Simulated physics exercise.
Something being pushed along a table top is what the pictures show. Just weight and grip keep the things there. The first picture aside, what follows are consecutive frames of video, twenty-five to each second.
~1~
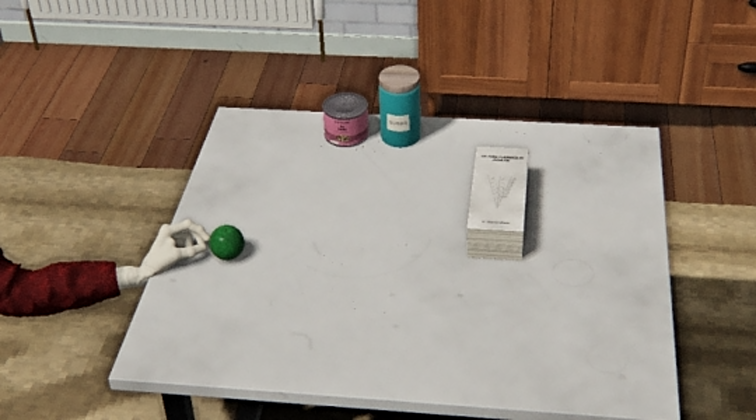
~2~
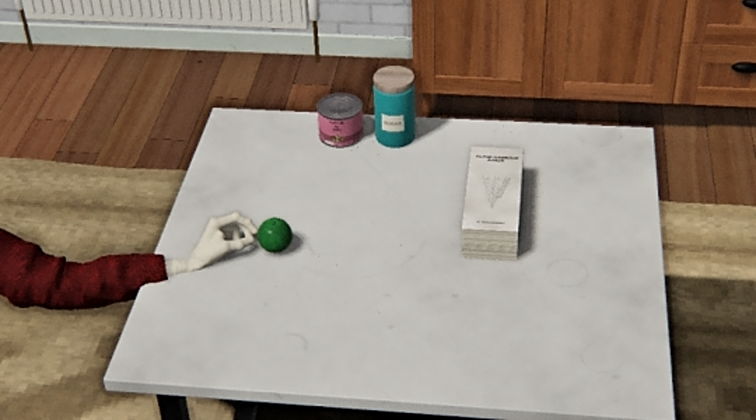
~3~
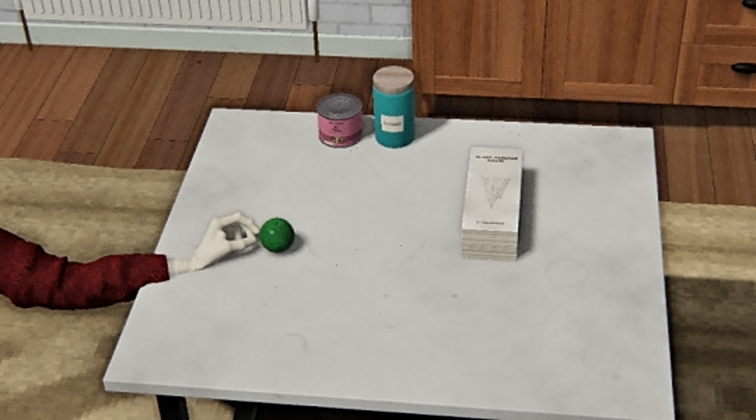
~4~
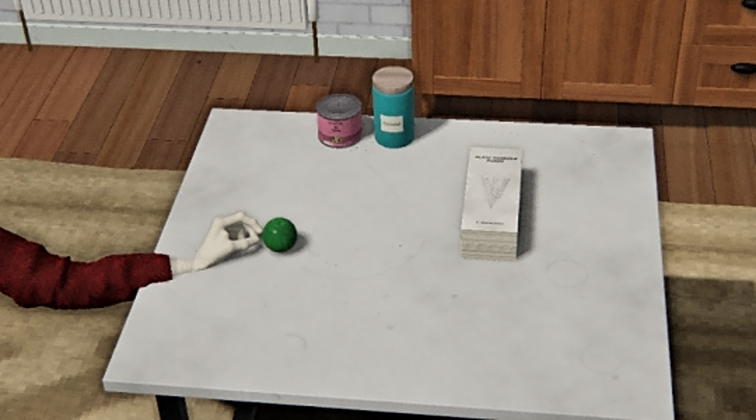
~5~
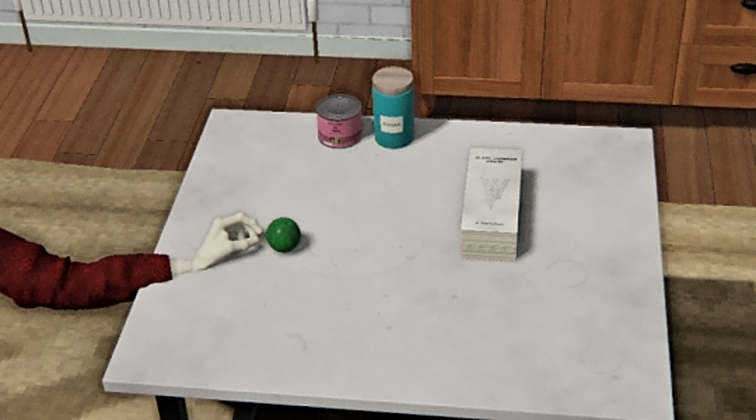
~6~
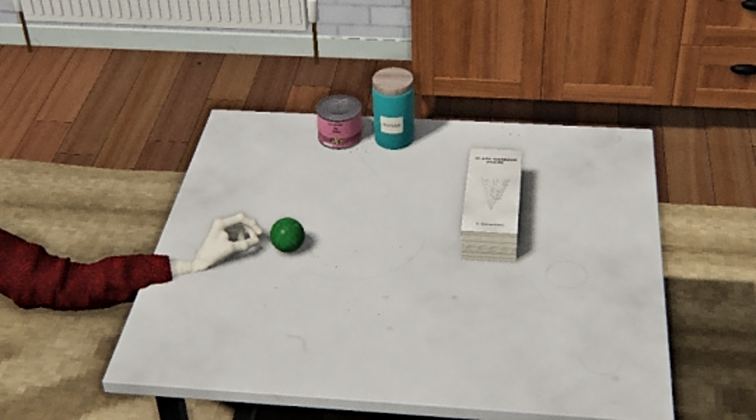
The clip opens on a hand in a red sleeve at a green apple on the left of a pale table, with two containers and a white box beyond. The hand pushes the apple a short way right, then stays nearly still while the apple creeps slightly further right, opening a small gap.
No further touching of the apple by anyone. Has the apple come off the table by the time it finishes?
No.
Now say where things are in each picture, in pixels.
Under the hand; green apple (227, 243), in the first picture.
Under the hand; green apple (275, 235), in the second picture.
Under the hand; green apple (277, 236), in the third picture.
Green apple (280, 235), in the fourth picture.
Green apple (284, 235), in the fifth picture.
Green apple (287, 235), in the sixth picture.
Then, 0.30 s after the last picture, green apple rolled about its own width near (313, 232).
Then, 0.70 s after the last picture, green apple rolled well along near (340, 228).
Then, 1.30 s after the last picture, green apple rolled well along near (365, 224).
At rest, moved from the start, green apple. Seen from the same camera at the end, green apple near (374, 222).
